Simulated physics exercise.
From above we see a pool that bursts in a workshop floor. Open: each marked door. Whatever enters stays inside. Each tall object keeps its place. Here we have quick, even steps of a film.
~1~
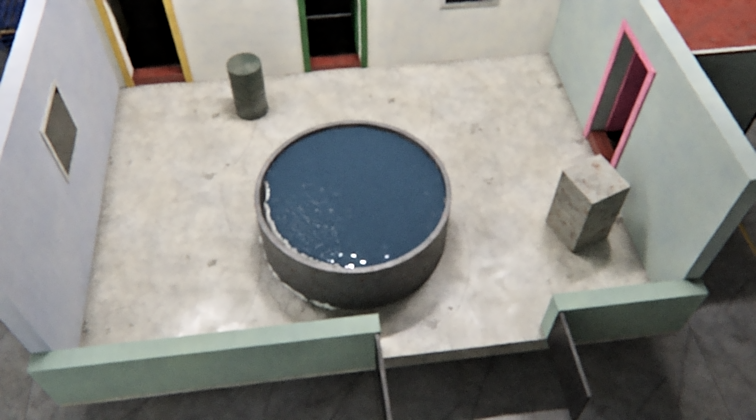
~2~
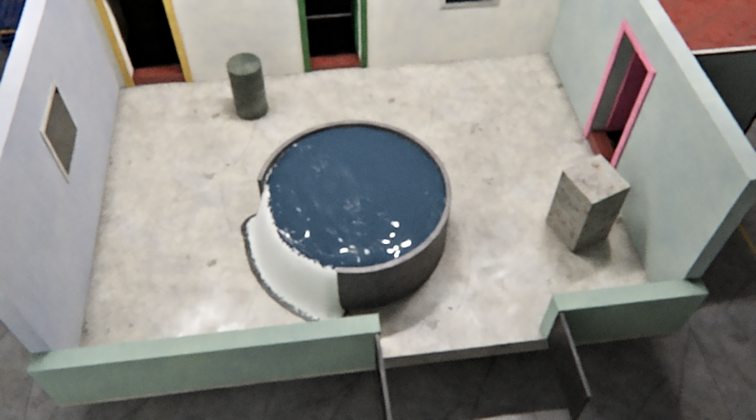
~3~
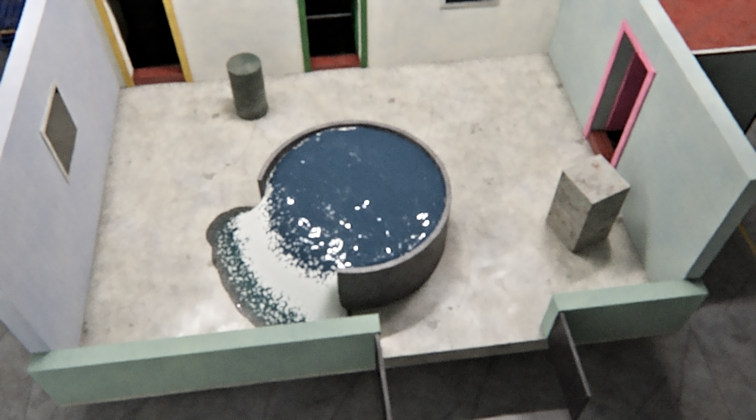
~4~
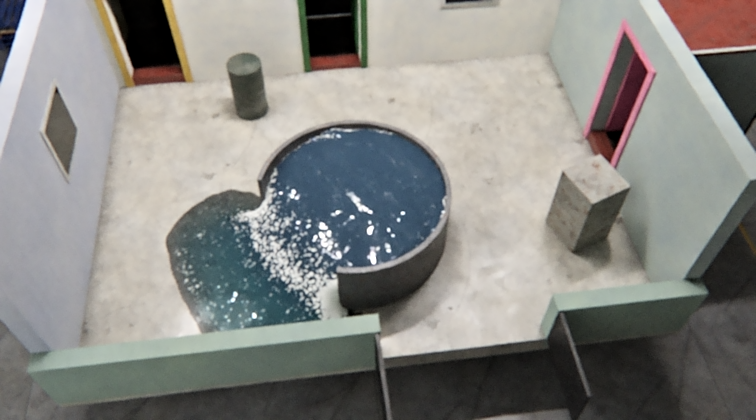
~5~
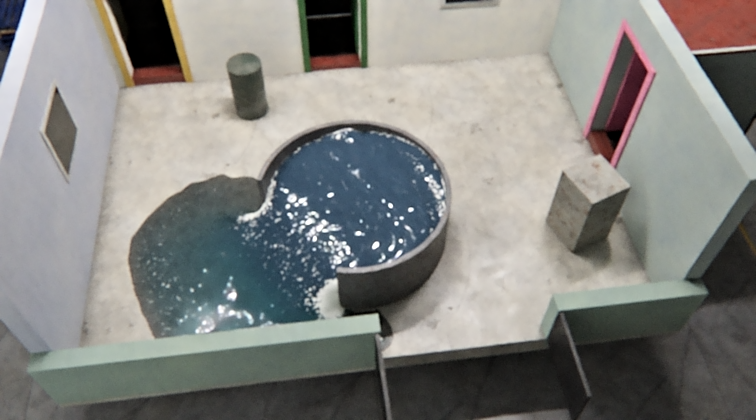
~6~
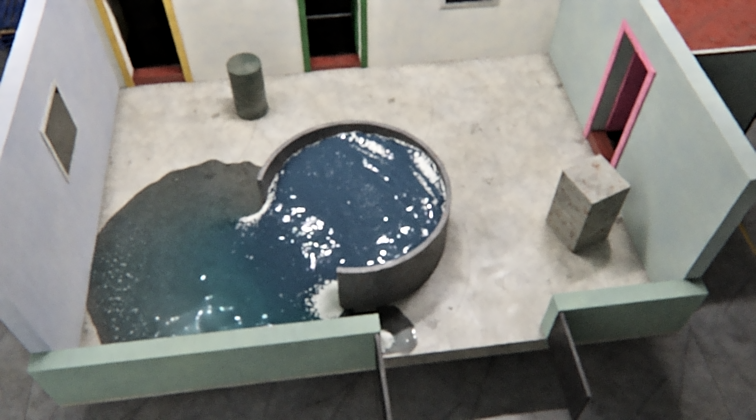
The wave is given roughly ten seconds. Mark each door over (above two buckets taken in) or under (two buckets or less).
Green door: Under. Pink door: Under. Yellow door: Over.
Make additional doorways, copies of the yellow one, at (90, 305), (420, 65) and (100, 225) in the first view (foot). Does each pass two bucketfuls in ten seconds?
Above, below, above.
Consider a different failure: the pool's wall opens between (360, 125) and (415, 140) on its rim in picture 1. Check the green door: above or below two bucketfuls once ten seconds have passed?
Note: Green door crosses the line.
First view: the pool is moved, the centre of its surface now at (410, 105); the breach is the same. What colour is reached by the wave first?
That would be the yellow-painted one.
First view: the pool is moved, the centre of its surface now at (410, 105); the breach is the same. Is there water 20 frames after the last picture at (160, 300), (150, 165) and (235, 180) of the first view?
Soaked, soaked, soaked.
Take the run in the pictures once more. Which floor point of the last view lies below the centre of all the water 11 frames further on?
Somewhere around (240, 264) in the last view.
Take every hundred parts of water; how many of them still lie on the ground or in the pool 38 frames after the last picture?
90 per cent.
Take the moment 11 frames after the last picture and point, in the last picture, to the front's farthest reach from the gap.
The flood front should get to about (120, 88).
A moment on, water covers 30 % of the floor; the green door not reached, the pink door not reached, the yellow door not reached.
Next, water covers 35 % of the floor; the green door not reached, the pink door not reached, the yellow door not reached.
Then, water covers 60 % of the floor; the green door wet at the sill, nothing in, the pink door not reached, the yellow door far over two buckets in.
Later, water covers 90 % of the floor; the green door wet at the sill, nothing in, the pink door wet at the sill, nothing in, the yellow door far over two buckets in.
In the end, water covers 100 % of the floor; the green door wet at the sill, nothing in, the pink door wet at the sill, nothing in, the yellow door far over two buckets in.
